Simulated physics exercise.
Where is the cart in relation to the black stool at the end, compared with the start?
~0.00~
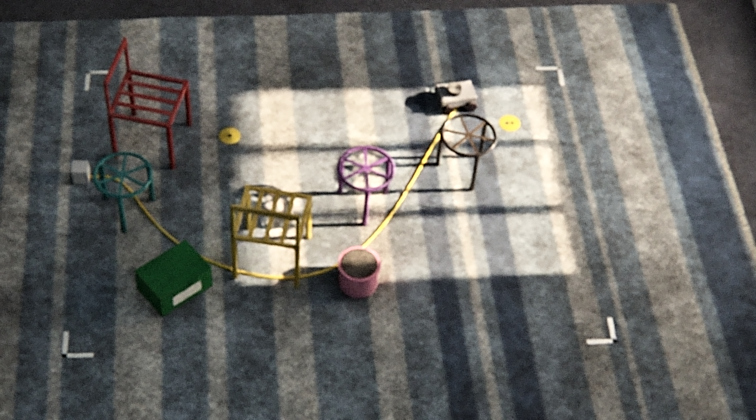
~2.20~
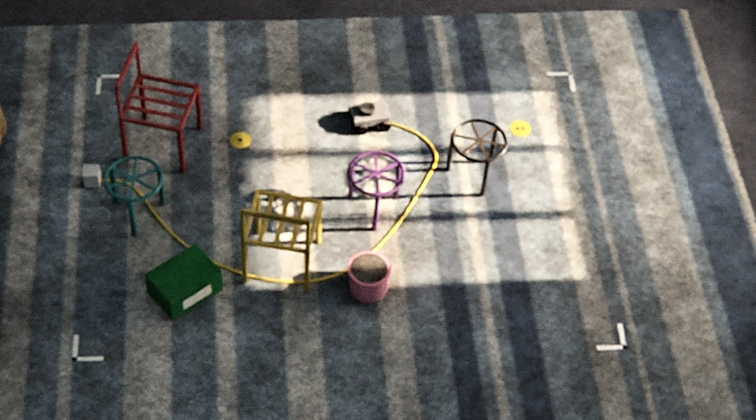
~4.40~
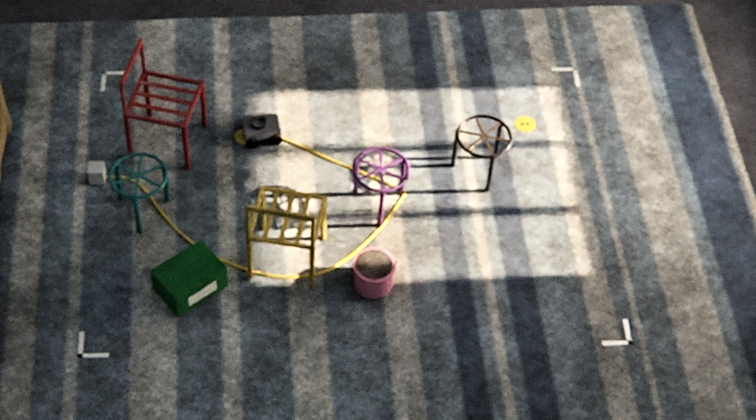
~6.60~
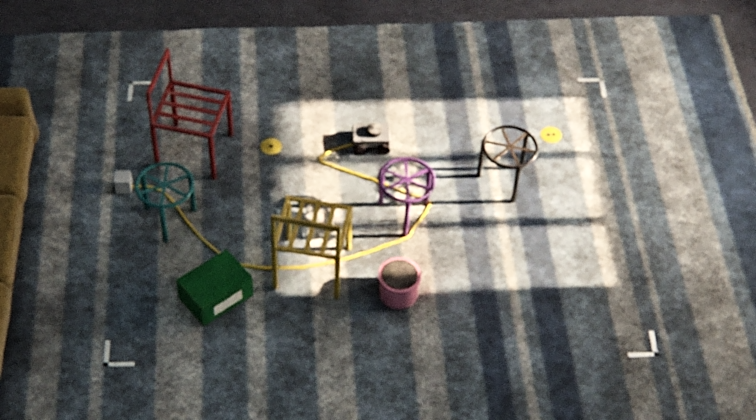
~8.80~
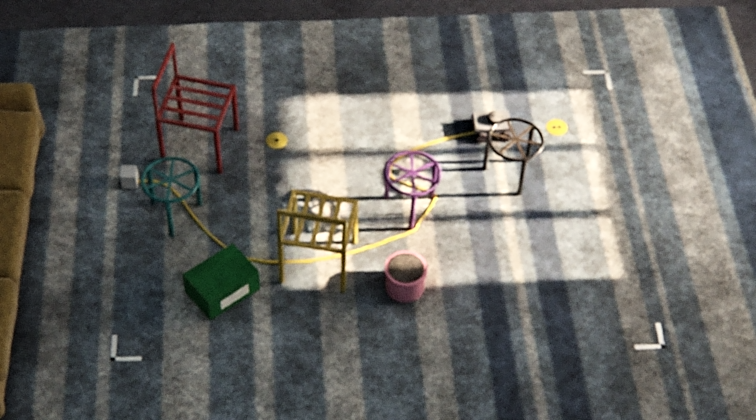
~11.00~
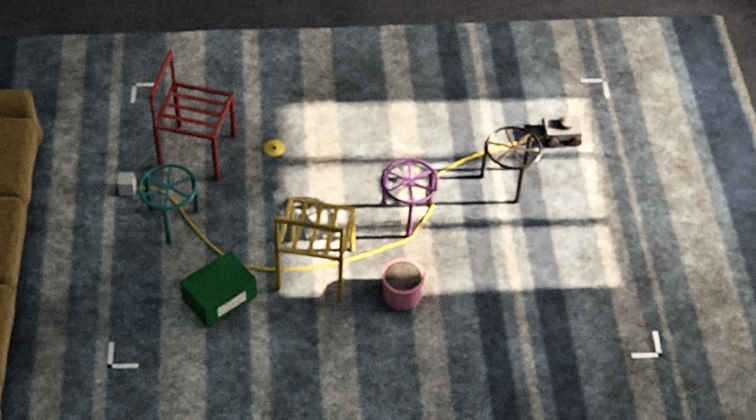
At the start the cart is just behind the black stool, slightly to its upper left. At the end it sits to the right of the stool, over the right yellow mark.
